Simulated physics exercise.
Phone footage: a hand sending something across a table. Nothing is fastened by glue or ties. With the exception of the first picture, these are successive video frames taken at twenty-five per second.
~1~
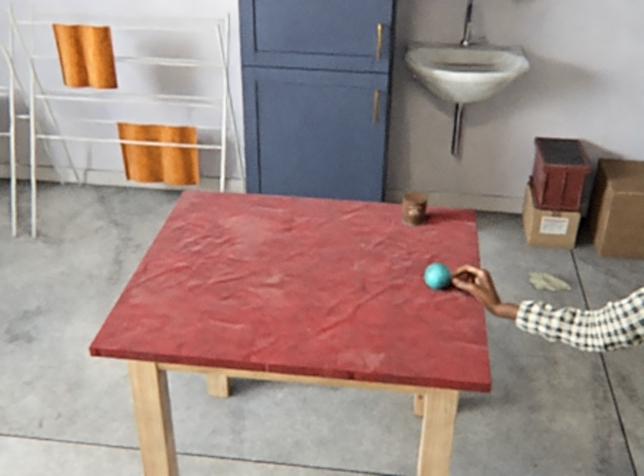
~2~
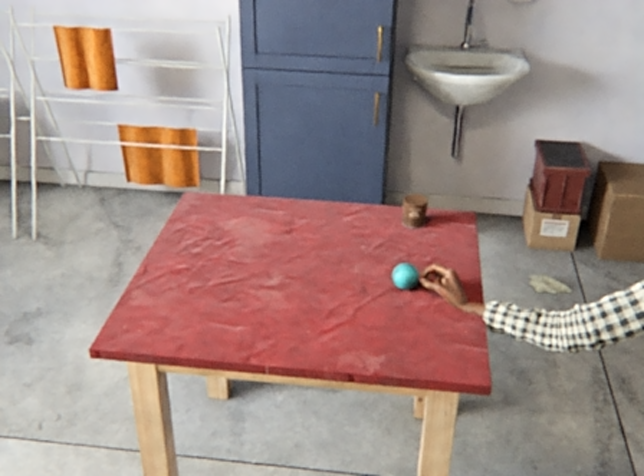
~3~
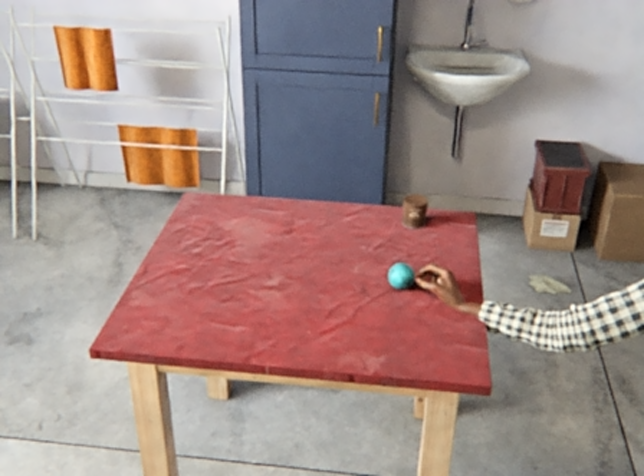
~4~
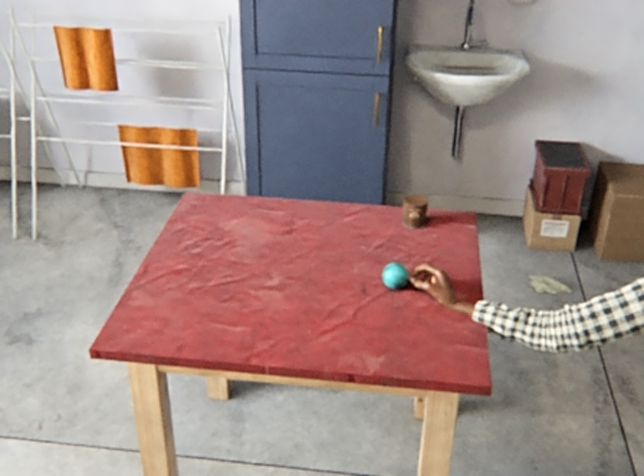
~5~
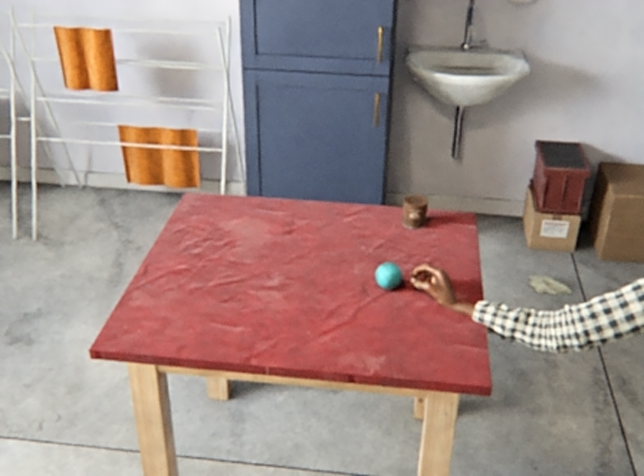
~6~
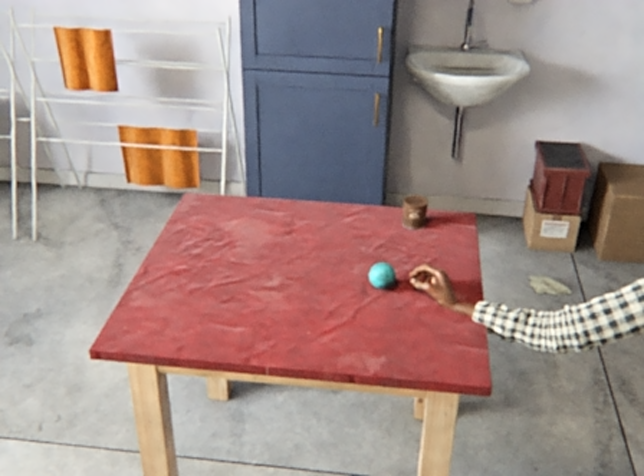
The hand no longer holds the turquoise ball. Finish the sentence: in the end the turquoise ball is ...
Still on the table.
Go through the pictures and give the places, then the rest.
The first picture shows under the hand; turquoise ball (438, 276).
The second picture shows under the hand; turquoise ball (406, 276).
The third picture shows under the hand; turquoise ball (401, 276).
The fourth picture shows turquoise ball (396, 276).
The fifth picture shows turquoise ball (389, 276) moved a little.
The sixth picture shows turquoise ball (383, 276) moved a little.
Then, 0.10 s later than the last frame, turquoise ball moved about its own width near (368, 274).
Then, 0.20 s later than the last frame, turquoise ball moved about its own width near (356, 273).
Then, 0.40 s later than the last frame, turquoise ball moved well along near (338, 272).
Then, 0.60 s later than the last frame, turquoise ball moved well along near (328, 271).
When it is over, moved from the start, turquoise ball. End places, in pixels of the last picture, turquoise ball near (326, 271).
